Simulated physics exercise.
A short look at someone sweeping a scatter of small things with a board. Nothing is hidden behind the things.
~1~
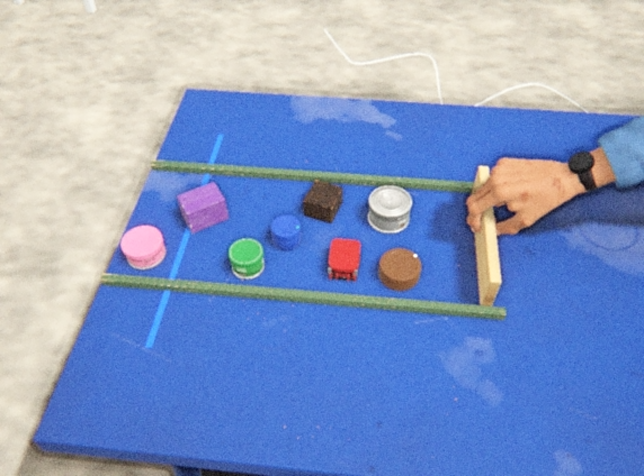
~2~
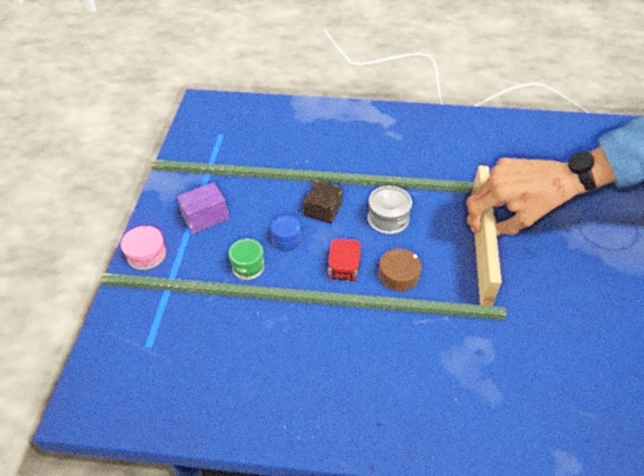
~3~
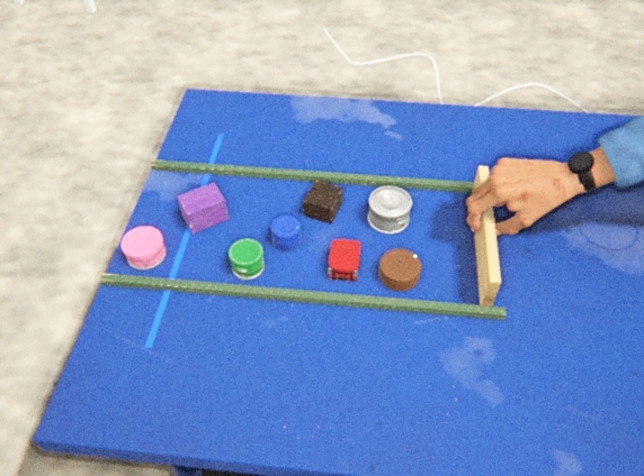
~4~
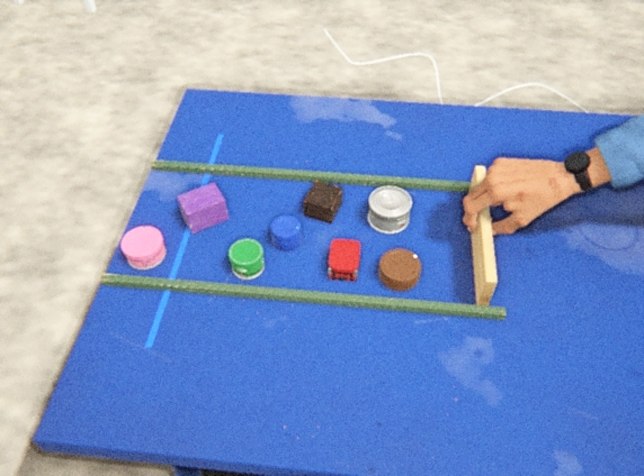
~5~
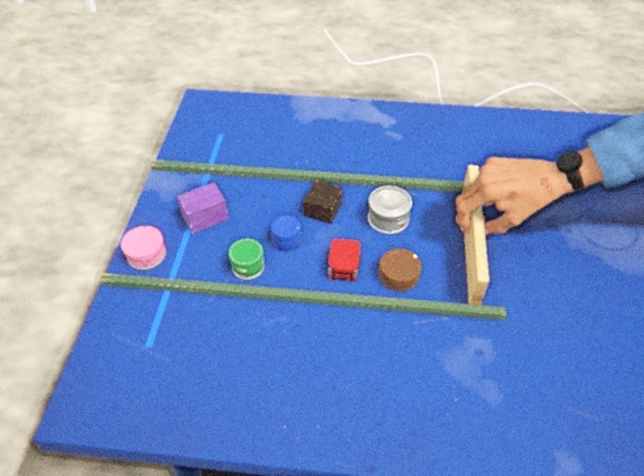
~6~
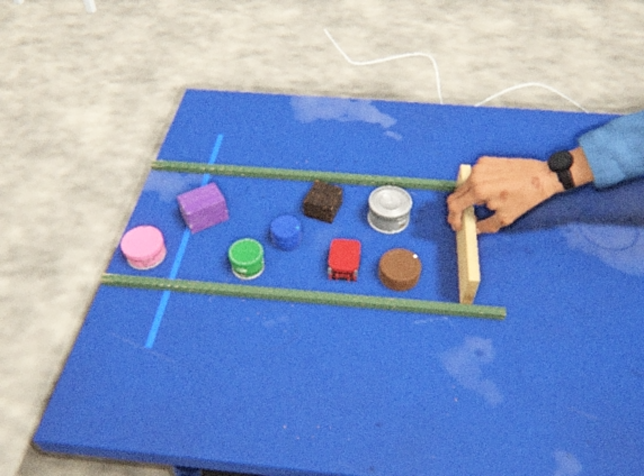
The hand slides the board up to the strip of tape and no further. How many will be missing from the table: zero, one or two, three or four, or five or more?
Here the number that fall off is one or two.
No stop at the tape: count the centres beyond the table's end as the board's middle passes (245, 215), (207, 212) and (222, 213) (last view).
It would be 0, 0 and 0.
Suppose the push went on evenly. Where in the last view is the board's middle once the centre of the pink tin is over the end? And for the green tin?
For the pink tin at (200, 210), for the green tin at (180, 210).
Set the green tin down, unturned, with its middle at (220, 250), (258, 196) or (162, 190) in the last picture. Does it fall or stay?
In turn it stays on; tumbles off; drops off.
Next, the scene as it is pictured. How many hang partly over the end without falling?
That would be 3.
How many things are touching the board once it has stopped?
That makes 3.
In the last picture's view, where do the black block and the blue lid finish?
First (154, 178), then (154, 213).
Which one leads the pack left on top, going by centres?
The purple block.
Soon after, none off yet; pink tin at rest near (144, 248); purple block at rest near (203, 208); green tin at rest near (247, 259).
At rest, the number that fall off is one or two; fallen, pink tin.
